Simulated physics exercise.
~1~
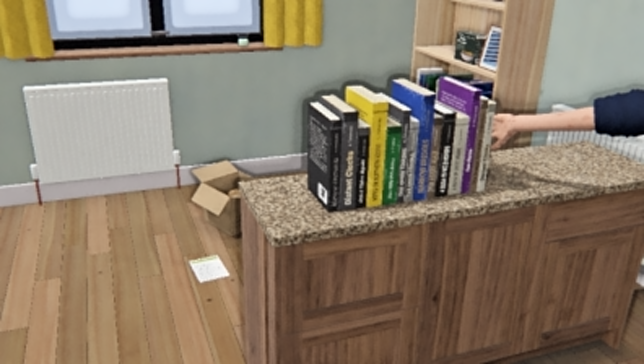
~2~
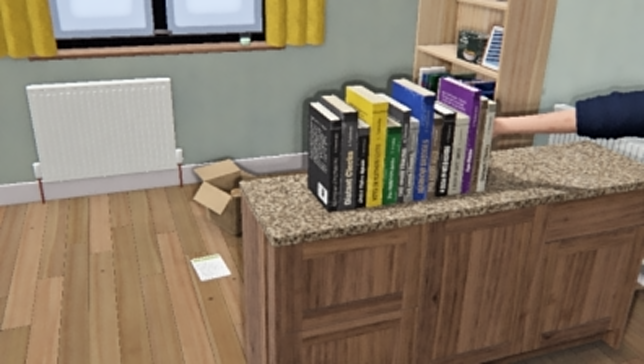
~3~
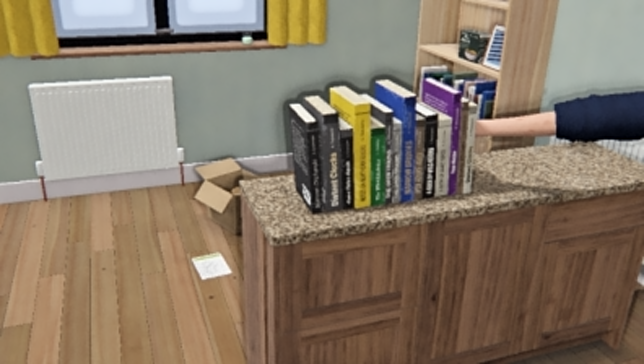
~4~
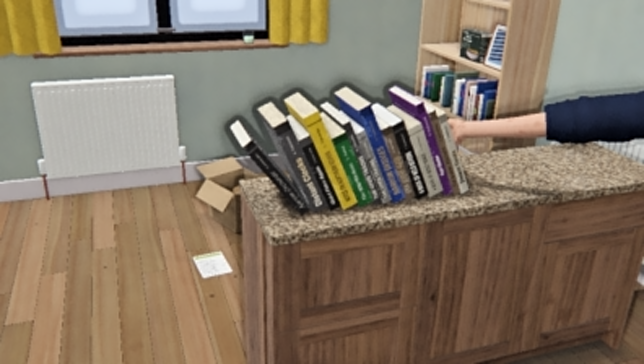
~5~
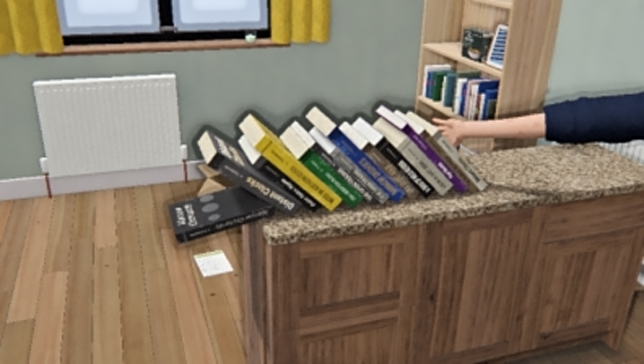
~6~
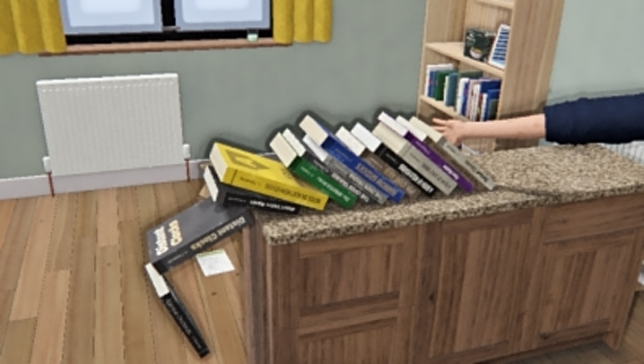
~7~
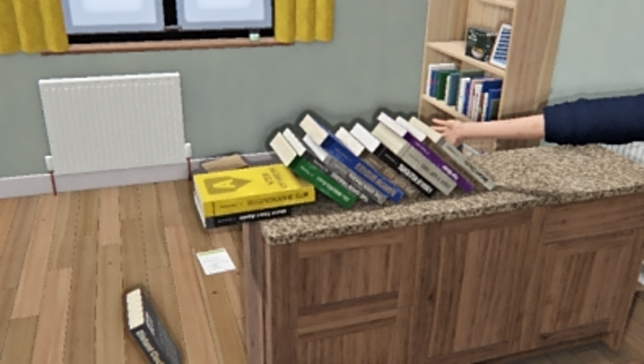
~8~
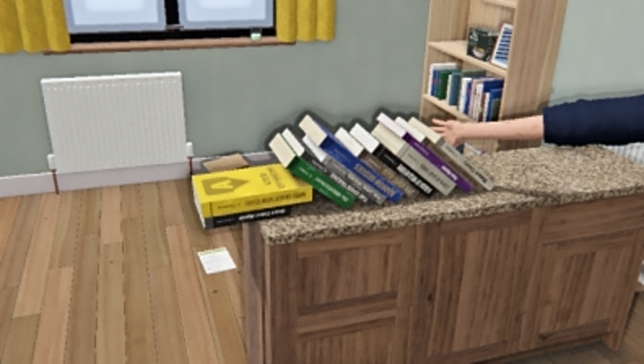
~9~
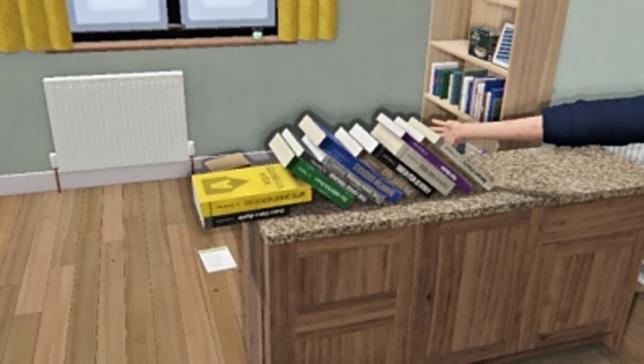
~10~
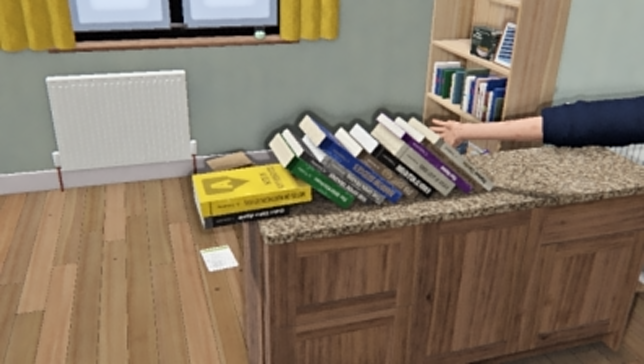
On a speckled kitchen worktop, a hand pushed a standing row of books leftward until they all tilted over, and two dark ones dropped to the floor, leaving the yellow book flat at the edge and the others leaning behind it.
